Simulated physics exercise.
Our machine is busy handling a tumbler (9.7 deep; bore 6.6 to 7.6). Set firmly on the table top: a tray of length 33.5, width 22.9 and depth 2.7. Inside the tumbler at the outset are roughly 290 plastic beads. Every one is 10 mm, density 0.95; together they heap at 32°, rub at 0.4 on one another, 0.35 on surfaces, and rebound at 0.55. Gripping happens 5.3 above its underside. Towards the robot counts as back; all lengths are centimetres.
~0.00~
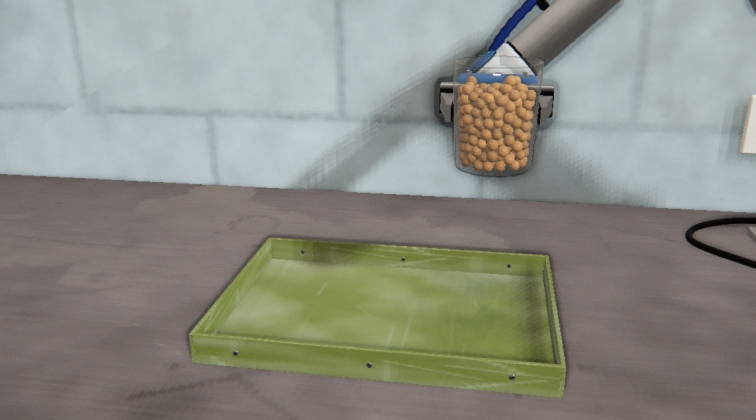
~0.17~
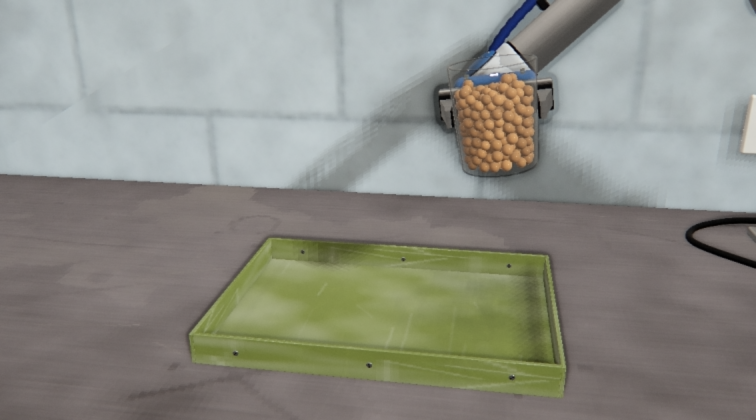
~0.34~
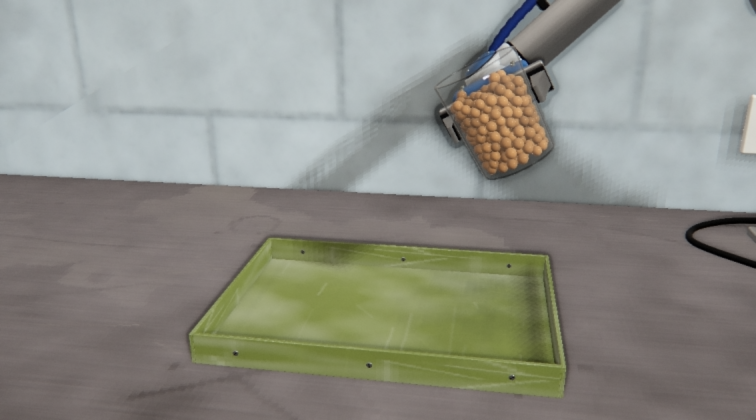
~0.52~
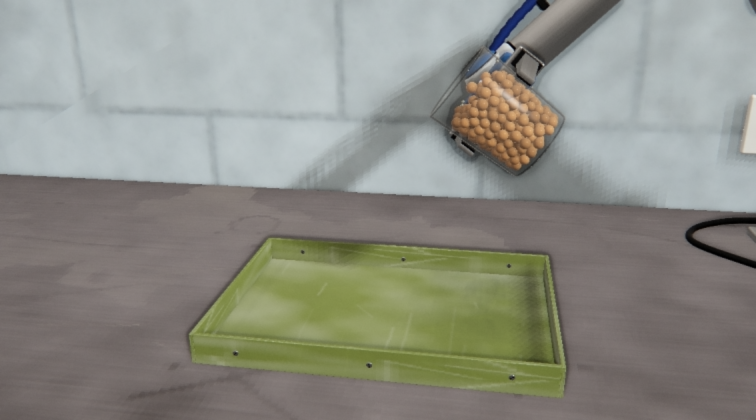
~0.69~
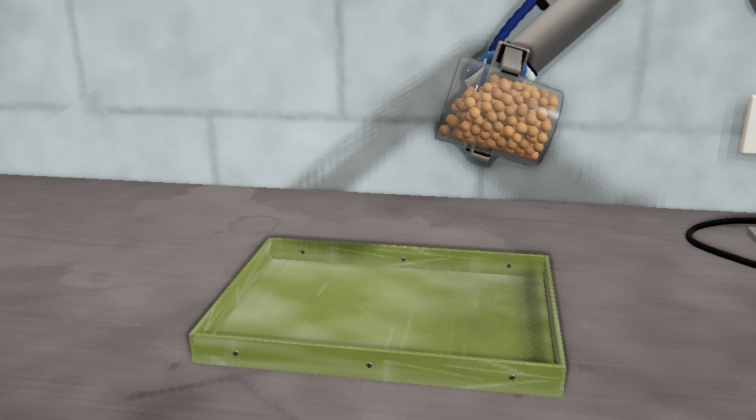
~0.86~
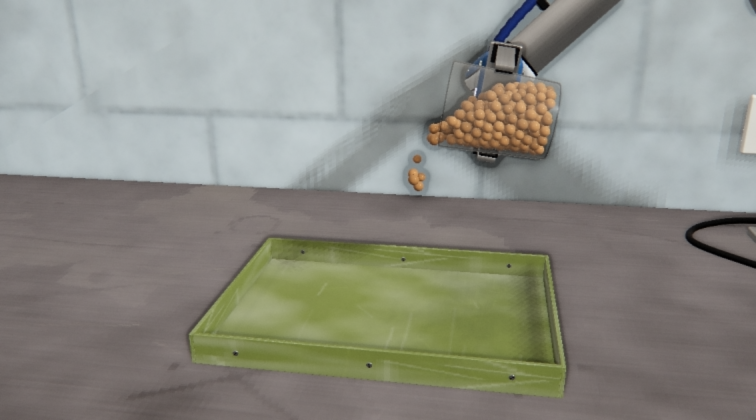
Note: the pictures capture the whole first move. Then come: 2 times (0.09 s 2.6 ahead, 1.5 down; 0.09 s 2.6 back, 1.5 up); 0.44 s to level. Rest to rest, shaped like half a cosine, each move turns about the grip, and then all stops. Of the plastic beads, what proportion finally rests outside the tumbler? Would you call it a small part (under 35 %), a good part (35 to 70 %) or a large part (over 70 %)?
I'd call it a good part.
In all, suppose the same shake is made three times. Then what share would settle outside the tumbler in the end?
Estimate for that case: 55 %.
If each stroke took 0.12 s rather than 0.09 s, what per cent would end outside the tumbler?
That gives about 40 percent.
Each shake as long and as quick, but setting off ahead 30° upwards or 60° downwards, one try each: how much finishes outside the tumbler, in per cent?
Roughly 75 per cent, then 25 per cent.
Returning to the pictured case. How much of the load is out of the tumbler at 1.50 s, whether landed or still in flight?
Roughly 45 per cent by then.
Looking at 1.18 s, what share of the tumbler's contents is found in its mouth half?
About 60 per cent.
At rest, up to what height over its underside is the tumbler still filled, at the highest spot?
Roughly 6.5 centimetres.
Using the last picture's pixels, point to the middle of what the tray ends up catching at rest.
About (327, 304).
After 1.18 s, tilted 82° forward, highest piece 23 above the table; 203 in the tumbler, 55 in the tray, 35 in flight or on a rim.
After 1.50 s, tilted 24° forward, highest piece 25 above the table; 160 in the tumbler, 129 in the tray, 1 on the table or floor, 3 in flight or on a rim.
After 1.86 s, level, highest piece 24 above the table; 160 in the tumbler, 132 in the tray, 1 on the table or floor.
After 2.91 s, level, highest piece 24 above the table; 160 in the tumbler, 132 in the tray, 1 on the table or floor.
In the end, 160 in the tumbler, 132 in the tray, 1 on the table or floor. That is 45 % outside the tumbler.
